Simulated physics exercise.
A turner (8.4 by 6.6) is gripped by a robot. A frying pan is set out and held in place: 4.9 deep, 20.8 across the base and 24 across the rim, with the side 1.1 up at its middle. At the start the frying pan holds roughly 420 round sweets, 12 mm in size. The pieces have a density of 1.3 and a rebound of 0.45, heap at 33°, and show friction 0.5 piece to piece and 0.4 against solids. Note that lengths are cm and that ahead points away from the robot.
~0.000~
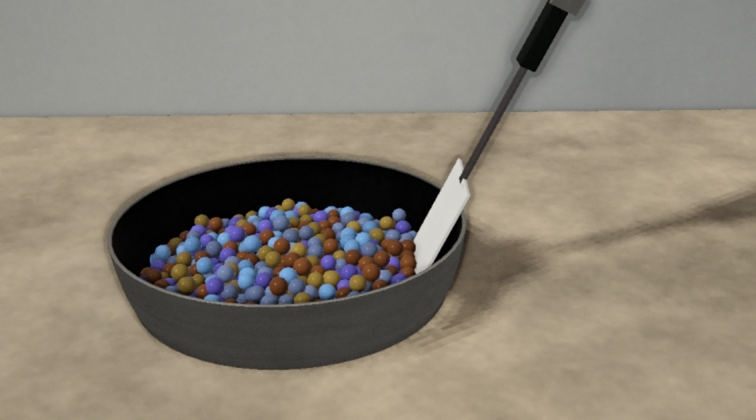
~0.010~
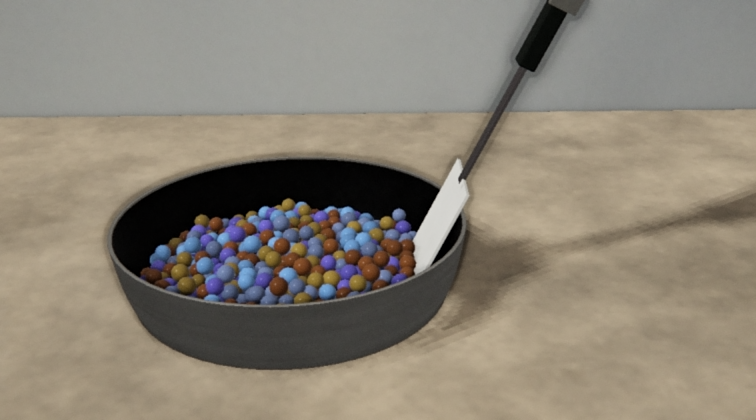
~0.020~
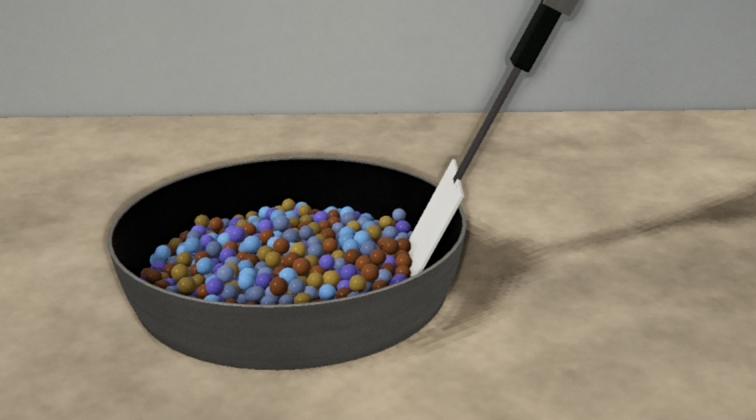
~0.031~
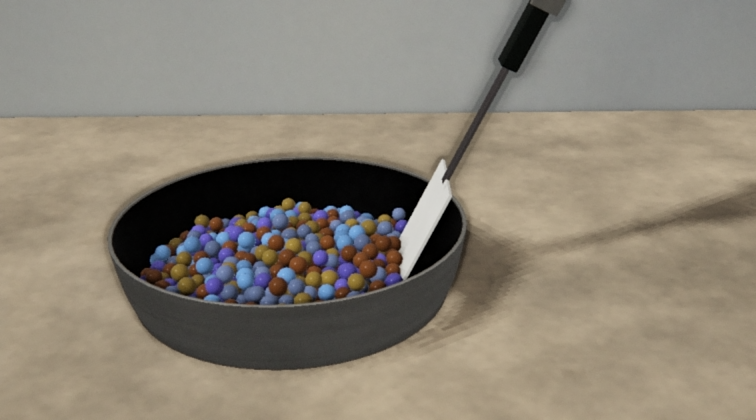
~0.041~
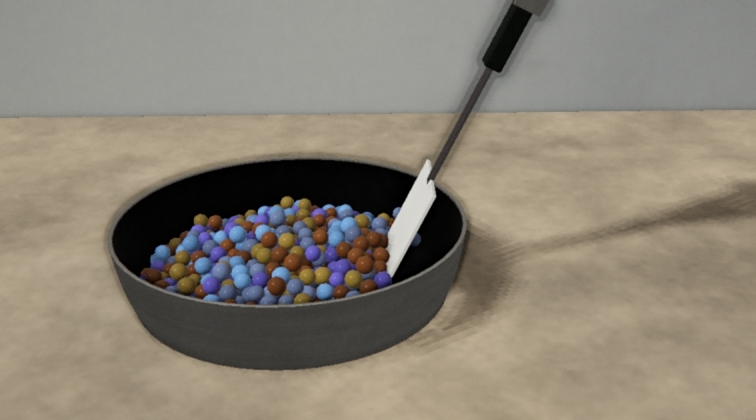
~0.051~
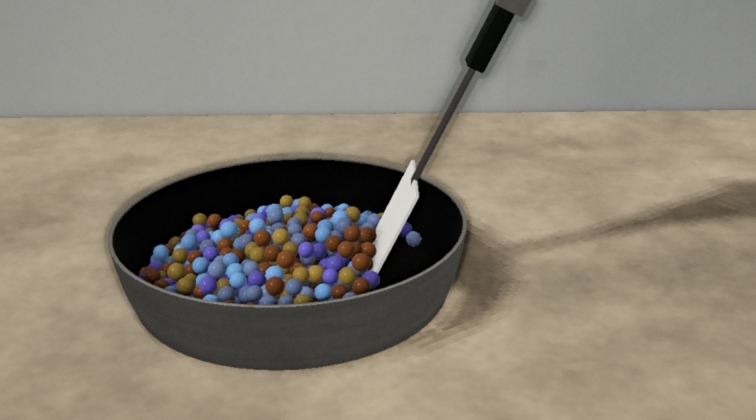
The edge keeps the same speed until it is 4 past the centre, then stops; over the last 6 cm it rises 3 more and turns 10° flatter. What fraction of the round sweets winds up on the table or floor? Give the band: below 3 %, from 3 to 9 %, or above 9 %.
From 3 to 9 %.
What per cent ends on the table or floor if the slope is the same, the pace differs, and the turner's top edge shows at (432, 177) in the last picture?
Expect some 0 per cent there.
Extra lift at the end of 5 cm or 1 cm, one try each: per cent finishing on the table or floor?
Roughly 10 per cent, then 0 per cent.
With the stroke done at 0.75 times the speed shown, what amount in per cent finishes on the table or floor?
Estimate: Approx. 0 %.
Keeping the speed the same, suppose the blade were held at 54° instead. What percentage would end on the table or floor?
Roughly 5 per cent.
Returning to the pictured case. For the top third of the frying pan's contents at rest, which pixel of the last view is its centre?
It is centred around (188, 257).
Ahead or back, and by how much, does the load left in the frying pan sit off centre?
Forward offset: Roughly 3.5 cm.
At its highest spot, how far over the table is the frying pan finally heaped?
Close to 5.0 centimetres high.
After 0.08 s, sloping 64°, highest piece 6 above the table; 416 in the frying pan.
After 0.10 s, sloping 60°, highest piece 7 above the table; 416 in the frying pan.
After 0.31 s, sloping 54°, highest piece 6 above the table; 391 in the frying pan, 18 on the table or floor, 7 on the blade or in flight.
After 1.36 s, sloping 54°, highest piece 5 above the table; 391 in the frying pan, 25 on the table or floor.
At rest, 391 in the frying pan, 25 on the table or floor. That is 6 % on the table or floor.
